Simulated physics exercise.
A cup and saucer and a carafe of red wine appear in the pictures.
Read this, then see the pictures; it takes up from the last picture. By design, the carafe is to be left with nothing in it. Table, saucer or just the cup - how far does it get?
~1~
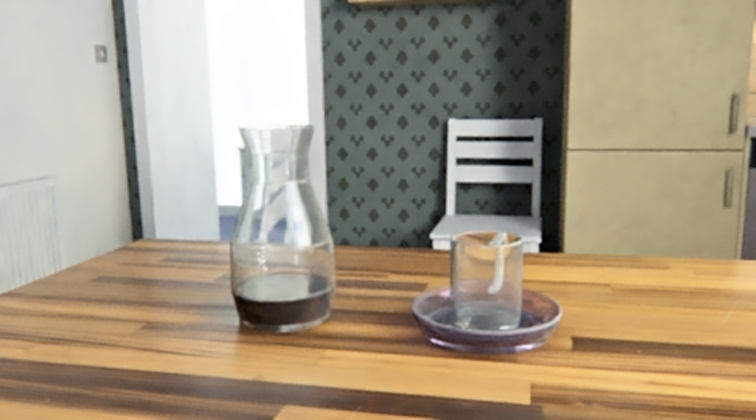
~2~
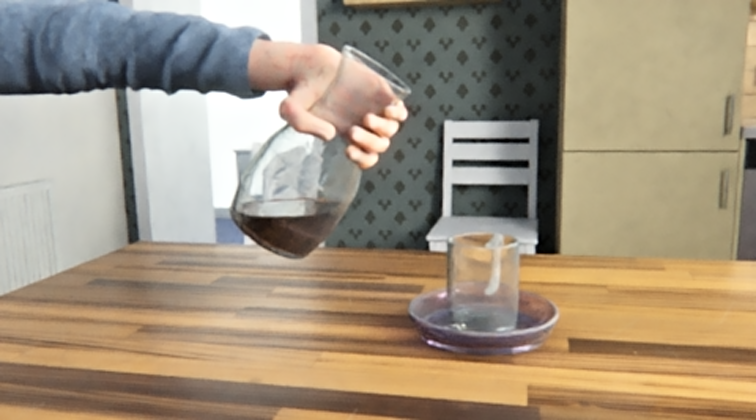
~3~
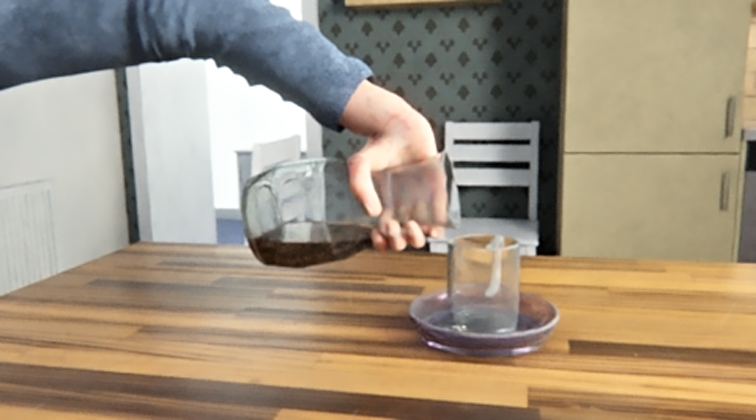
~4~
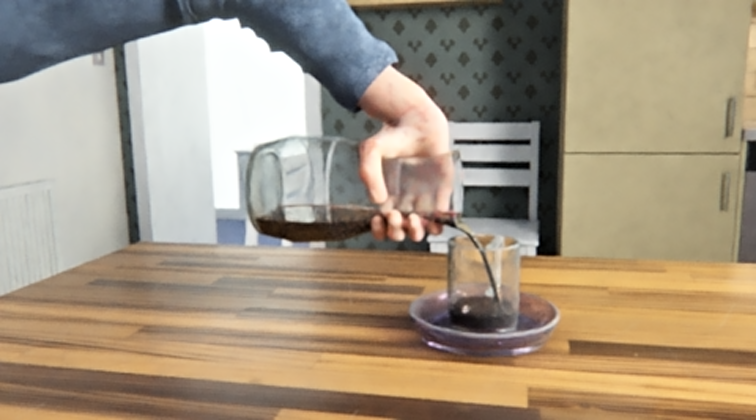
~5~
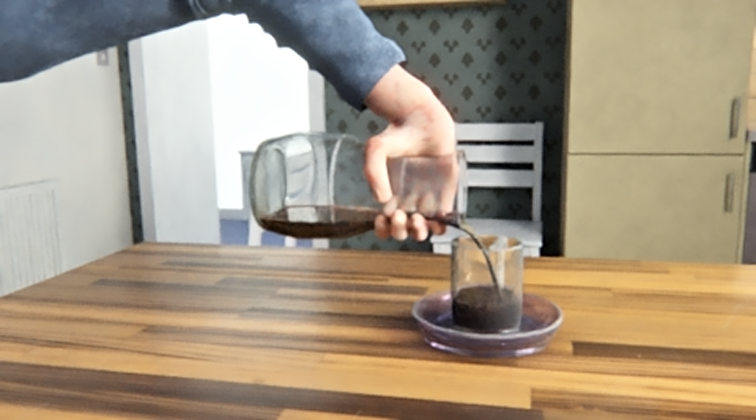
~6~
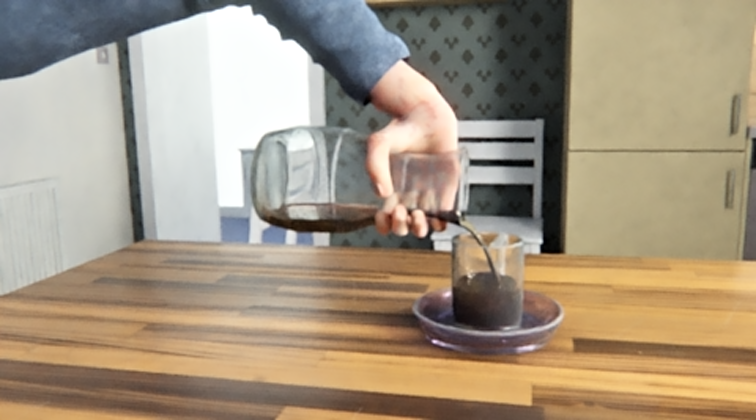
Just the cup.
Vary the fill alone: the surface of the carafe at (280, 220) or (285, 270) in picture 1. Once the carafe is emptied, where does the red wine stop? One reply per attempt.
As listed: Past the saucer, into the saucer.
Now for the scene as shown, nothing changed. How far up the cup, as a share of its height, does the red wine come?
Roughly 80 in a hundred.
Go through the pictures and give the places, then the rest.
The first picture shows before the pour; carafe (281, 221) nearly empty; cup (486, 277) empty; saucer (479, 337) dry.
In the second picture, the carafe is on its way; carafe (323, 150) tipped 35° with all of its load; cup (482, 279) empty.
The third picture shows the red wine nears the lip; carafe (357, 205) tipped 80° with all of its load; cup (483, 280) empty.
The fourth picture shows pouring; carafe (361, 189) tipped 90° with about three quarters of its load; cup nearly empty, surface at (483, 307).
The fifth picture shows pouring; carafe (365, 187) tipped 90° with about two thirds of its load; cup (486, 281) about a third full.
The sixth picture shows pouring; carafe (367, 182) tipped 90° with about half of its load; cup about half full, surface at (487, 285); saucer (481, 338) dry.
A moment on, the cup is about two thirds full; the saucer is dry.
Further on, the cup is about three quarters full; the saucer is dry.
When it is over, the cup is about three quarters full; the saucer is dry.
